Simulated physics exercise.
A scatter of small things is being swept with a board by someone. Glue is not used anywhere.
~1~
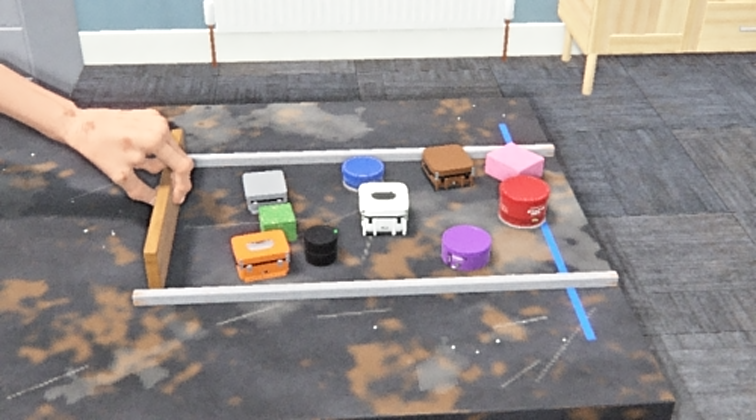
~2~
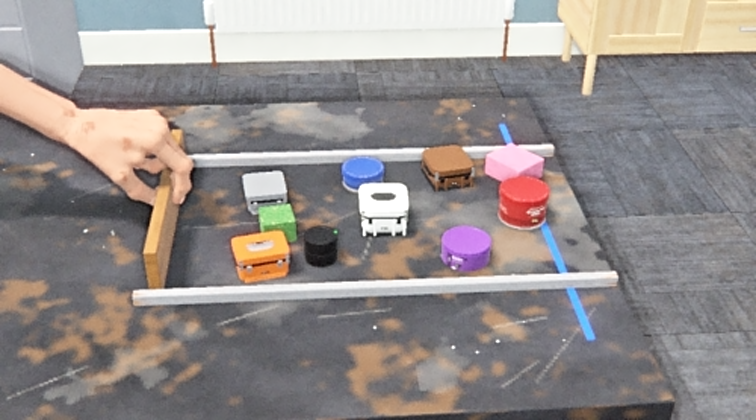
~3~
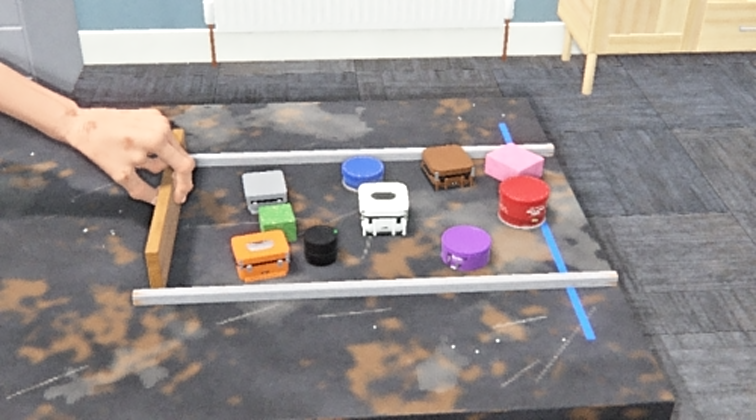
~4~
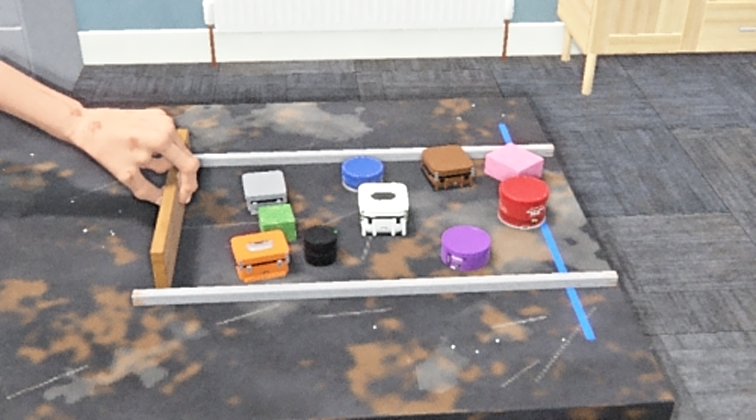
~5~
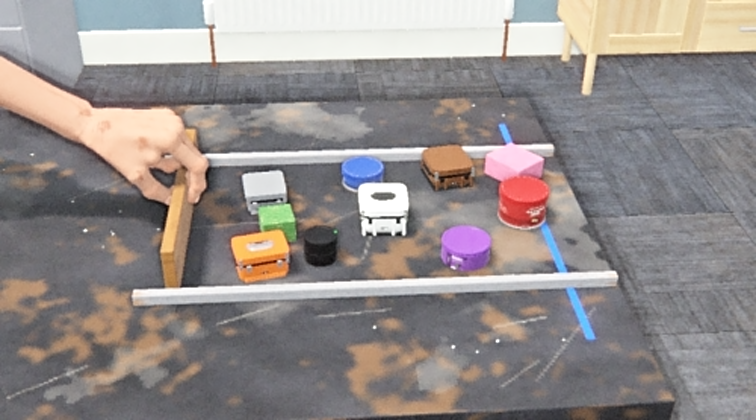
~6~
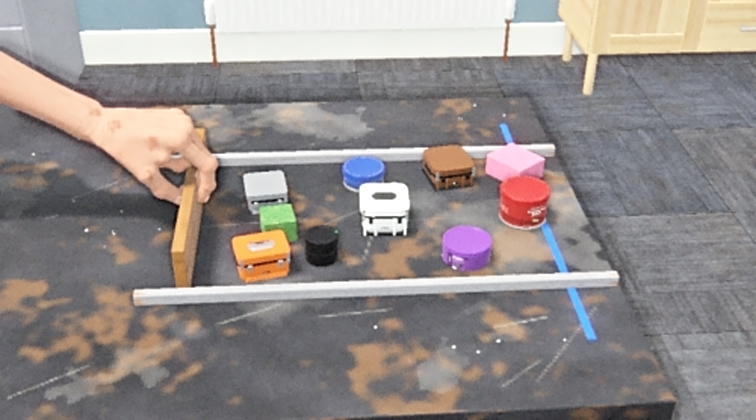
A hand held a wooden board upright at the left end of two pale rails, then slid it slightly to the right, while the small colourful cases, tins and blocks between the rails stayed still.
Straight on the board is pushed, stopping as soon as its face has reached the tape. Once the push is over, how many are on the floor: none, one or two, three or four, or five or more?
On the floor: Five or more.
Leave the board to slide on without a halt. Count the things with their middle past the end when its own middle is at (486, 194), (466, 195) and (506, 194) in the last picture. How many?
Middles past end - pos 1: 2, pos 2: 0, pos 3: 2.
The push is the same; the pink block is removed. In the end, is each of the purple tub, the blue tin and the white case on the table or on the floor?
Purple tub: Over the edge; blue tin: Still there; white case: Over the edge.
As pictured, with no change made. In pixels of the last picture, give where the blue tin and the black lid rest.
Result: One at about (541, 161), the other at about (595, 229).
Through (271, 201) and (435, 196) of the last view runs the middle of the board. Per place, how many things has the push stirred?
Note: First position 4; second position 10.
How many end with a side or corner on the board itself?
Number: 4.
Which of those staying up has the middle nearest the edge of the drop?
Nearest once everything settles: Black lid.
Soon after, none off yet; pink block at rest near (515, 166); red tin at rest near (524, 203); brown case at rest near (448, 168).
After that, none off yet; pink block displaced about its own width near (572, 168); red tin displaced about its own width near (591, 203); brown case displaced well along near (530, 162).
In the end, the number that fall off is five or more; gone, white case, purple tub, brown case, red tin and pink block.
